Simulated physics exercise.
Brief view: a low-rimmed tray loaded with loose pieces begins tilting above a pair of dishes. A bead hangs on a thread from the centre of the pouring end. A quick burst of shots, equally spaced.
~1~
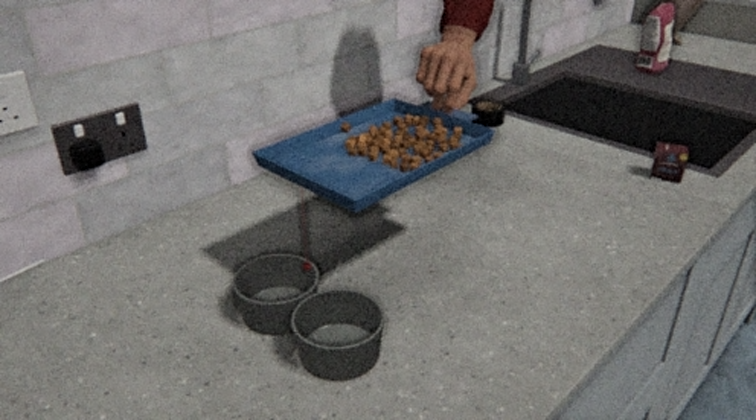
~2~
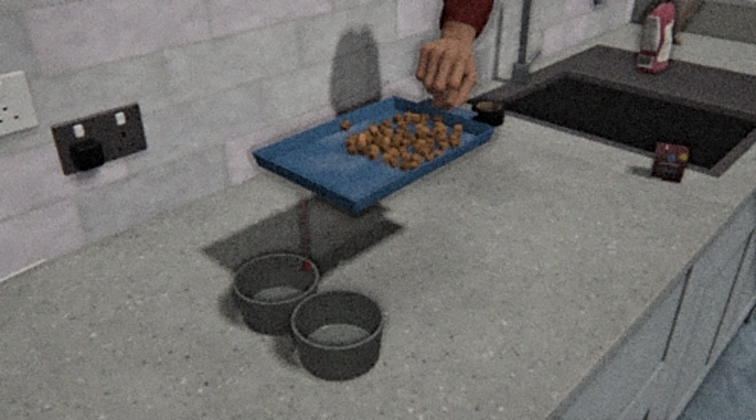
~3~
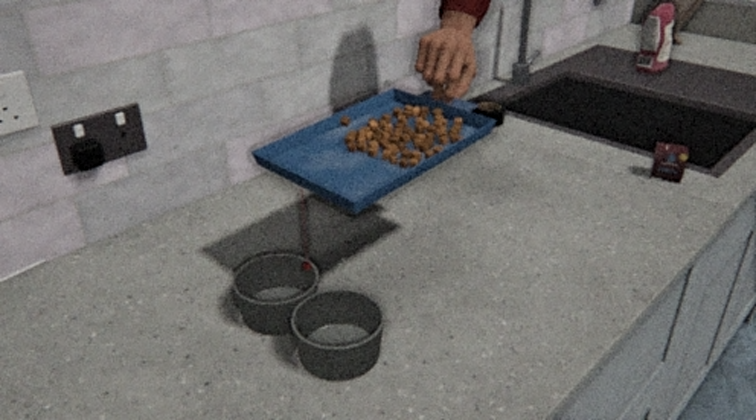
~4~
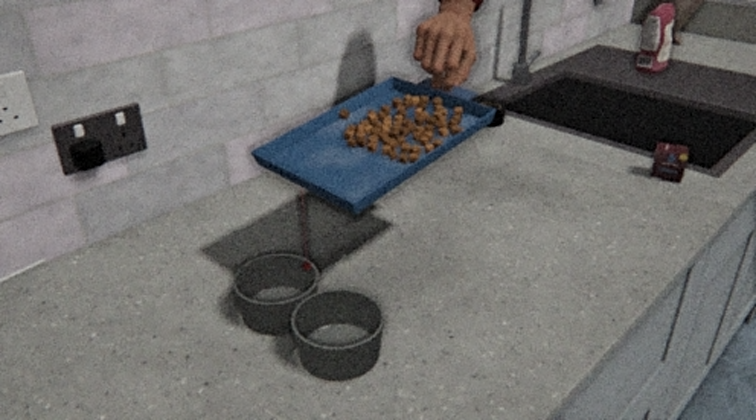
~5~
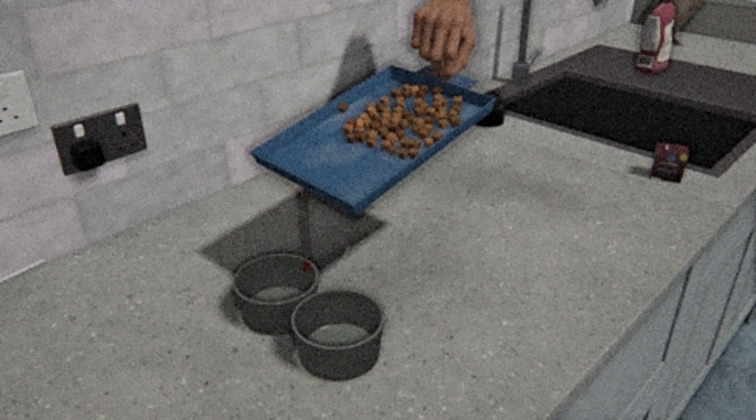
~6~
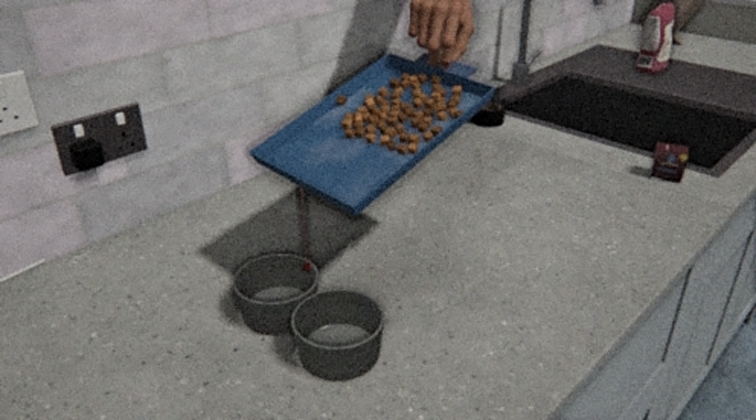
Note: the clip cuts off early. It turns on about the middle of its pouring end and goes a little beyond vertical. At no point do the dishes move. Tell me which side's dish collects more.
The right side's.
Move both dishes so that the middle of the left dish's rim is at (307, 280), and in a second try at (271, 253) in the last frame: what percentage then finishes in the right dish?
Respectively 20 % and 30 %.
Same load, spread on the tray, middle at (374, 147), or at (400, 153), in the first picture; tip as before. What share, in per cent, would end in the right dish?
Some 40 and then some 50 per cent.
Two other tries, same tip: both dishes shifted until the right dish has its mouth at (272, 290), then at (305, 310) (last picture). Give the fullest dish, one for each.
At the first spot the right-side one comes out ahead, at the second spot the right-side one.
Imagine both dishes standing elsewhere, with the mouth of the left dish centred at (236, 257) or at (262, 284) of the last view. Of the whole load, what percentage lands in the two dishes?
Estimate: 50 % first, 90 % second.
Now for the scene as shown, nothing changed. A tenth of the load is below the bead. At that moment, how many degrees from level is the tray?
Approx. 65° from level.
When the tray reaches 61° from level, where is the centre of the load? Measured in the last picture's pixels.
Look around (323, 178) in the last picture.
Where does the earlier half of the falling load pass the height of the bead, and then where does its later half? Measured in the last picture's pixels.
Roughly at (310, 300) first, and then at (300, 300).
Soon, tray tipped steeply; most on the tray; a stray few in the left dish; a small part in the air.
A while on, tray tipped right over; most on the tray; a small part in the right dish; a stray few in the left dish; a small part outside both; a stray few in the air.
Towards the end, tray tipped past a quarter turn; about half in the right dish; about a quarter in the left dish; about a quarter outside both.
Finally, tray tipped past a quarter turn; about half in the right dish; about a quarter in the left dish; about a quarter outside both.
